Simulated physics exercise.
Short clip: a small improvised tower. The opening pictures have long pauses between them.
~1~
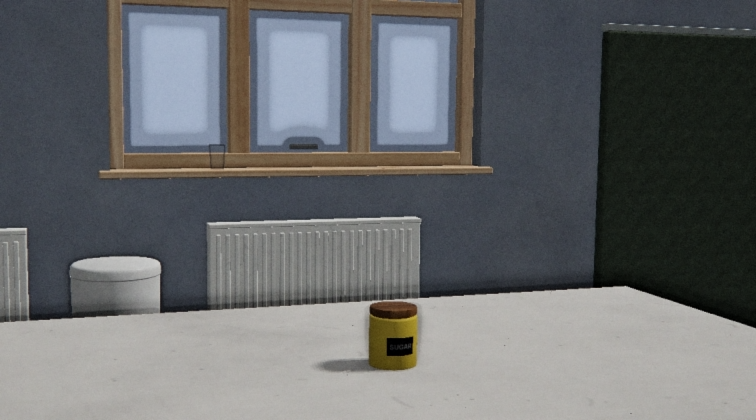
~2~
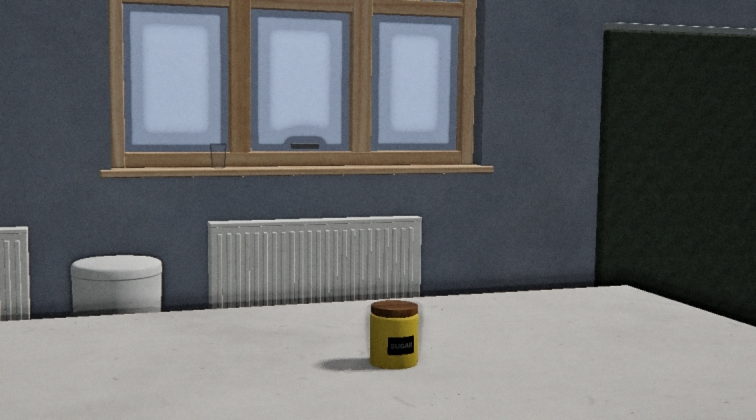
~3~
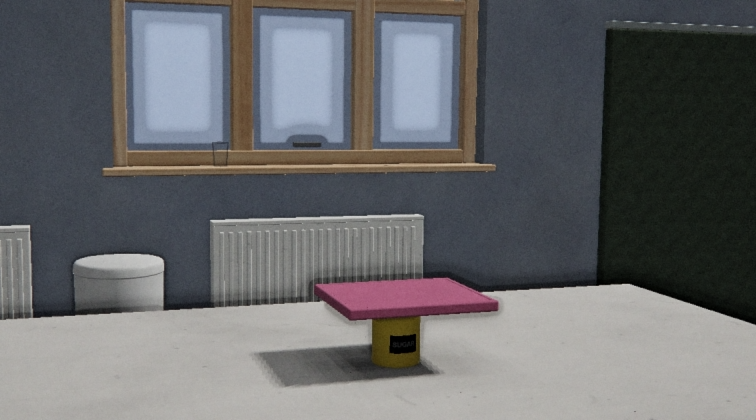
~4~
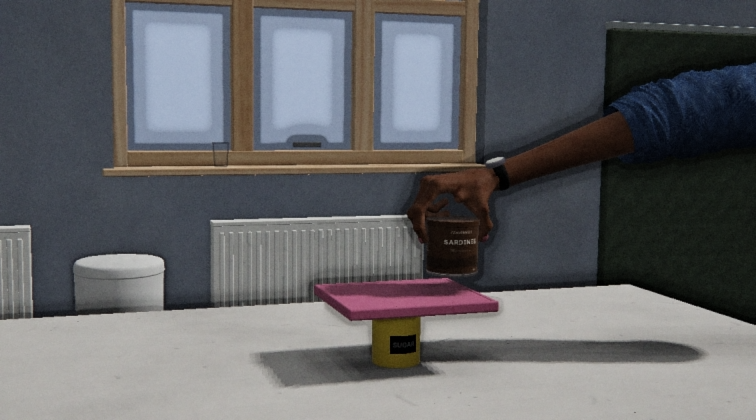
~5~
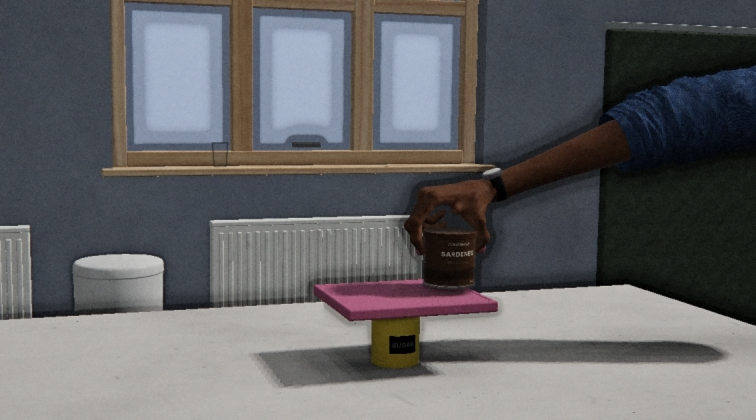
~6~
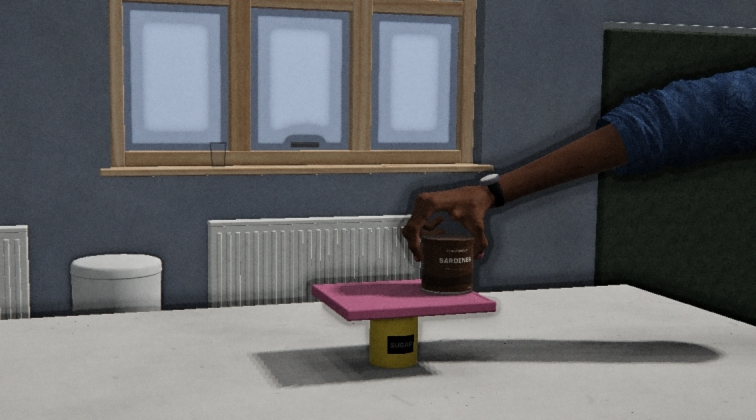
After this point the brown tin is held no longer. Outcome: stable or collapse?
Collapse.
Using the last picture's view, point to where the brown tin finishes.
The object winds up at approximately (513, 328).
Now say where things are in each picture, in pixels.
In the first frame, the last thing is not in view yet; yellow jar (393, 335).
In the second frame, the last thing is not in view yet; yellow jar (394, 334).
In the third frame, the last thing is not in view yet; yellow jar (396, 332).
The fourth frame shows coming down; brown tin (452, 245); yellow jar (396, 333).
The fifth frame shows coming down; brown tin (449, 258); yellow jar (396, 333).
The sixth frame shows in place under the hand; brown tin (447, 263); yellow jar (394, 333).
Then, 0.30 s past the last view, brown tin rocked 26° from its first pose near (460, 281); pink lid rocked 26° from its first pose.
Then, 0.40 s past the last view, brown tin now fallen; pink lid rocked 56° from its first pose.
Then, 0.50 s past the last view, pink lid rocked 59° from its first pose.
Then, 1.30 s past the last view, pink lid rocked 39° from its first pose.
Finally, fallen, brown tin; down or leaning hard in the stack, pink lid; yellow jar still in place. Final places as the last picture's camera would see them, brown tin near (513, 329). The stack comes apart.
